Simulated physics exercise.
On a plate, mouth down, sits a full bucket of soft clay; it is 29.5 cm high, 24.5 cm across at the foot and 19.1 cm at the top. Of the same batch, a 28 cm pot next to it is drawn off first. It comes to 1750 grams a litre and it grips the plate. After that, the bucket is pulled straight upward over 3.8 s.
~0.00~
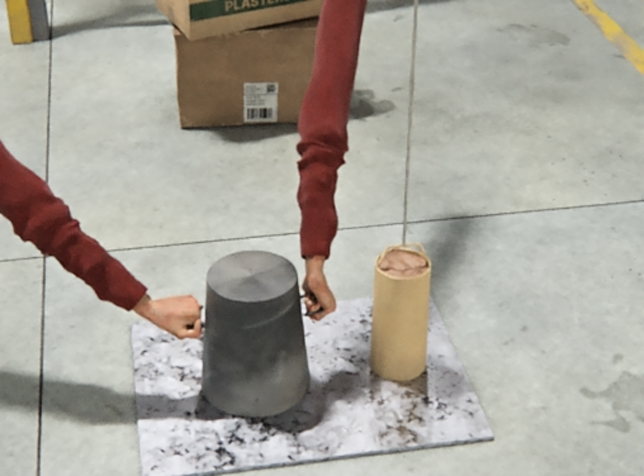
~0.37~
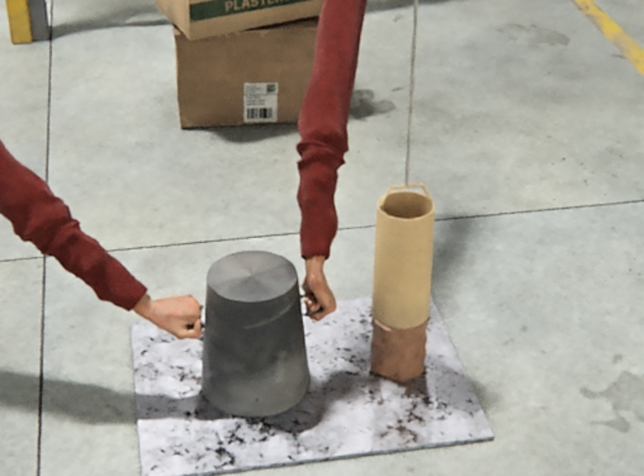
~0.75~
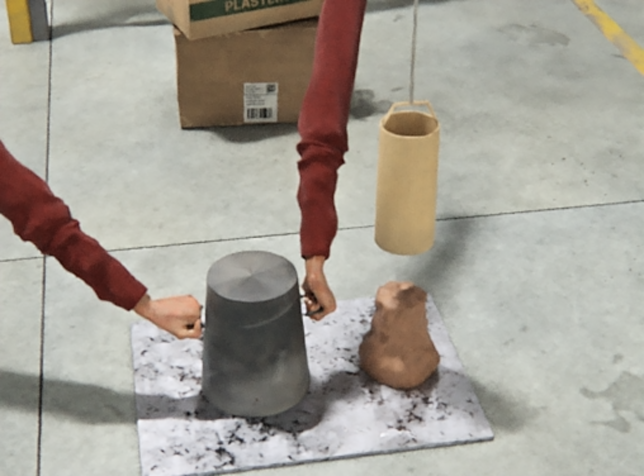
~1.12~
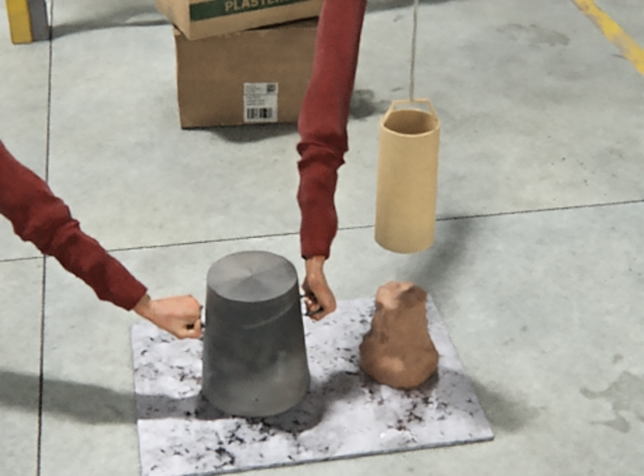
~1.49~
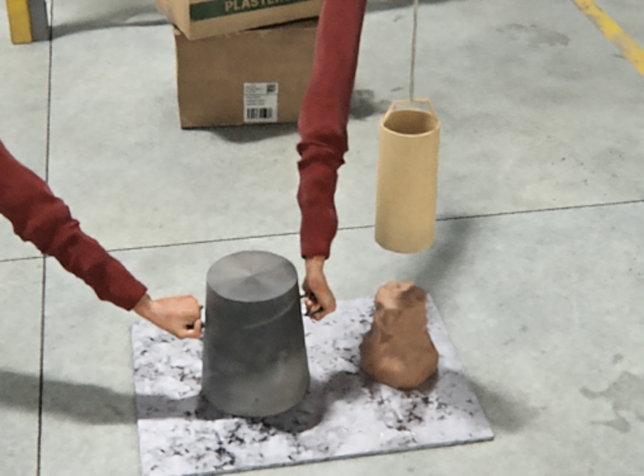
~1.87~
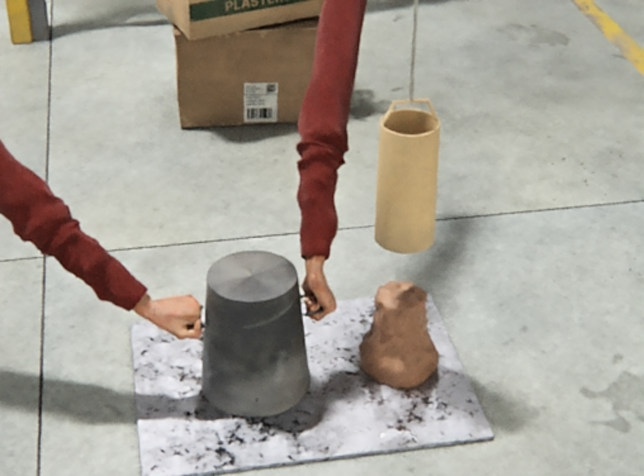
On a concrete floor, a tan tube rises off a brown lump while hands hold a gray bucket.
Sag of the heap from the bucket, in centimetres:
5 cm.
By 2.8 s, the bucket is up 6.7 cm; the soft clay has come down 1.8 cm to 28 cm and is 26 cm wide.
By 3.8 s, the bucket is up 19 cm; the soft clay has come down 4.8 cm to 25 cm and is 29 cm wide.
By 4.7 s, the bucket is up 30 cm; the soft clay has come down 5.0 cm to 25 cm and is 29 cm wide.
By 5.9 s, the bucket is clear; the soft clay has come down 5.2 cm to 24 cm and is 29 cm wide.
By 6.4 s, at rest, the bucket is clear; the soft clay has come down 5.2 cm to 24 cm and is 29 cm wide.
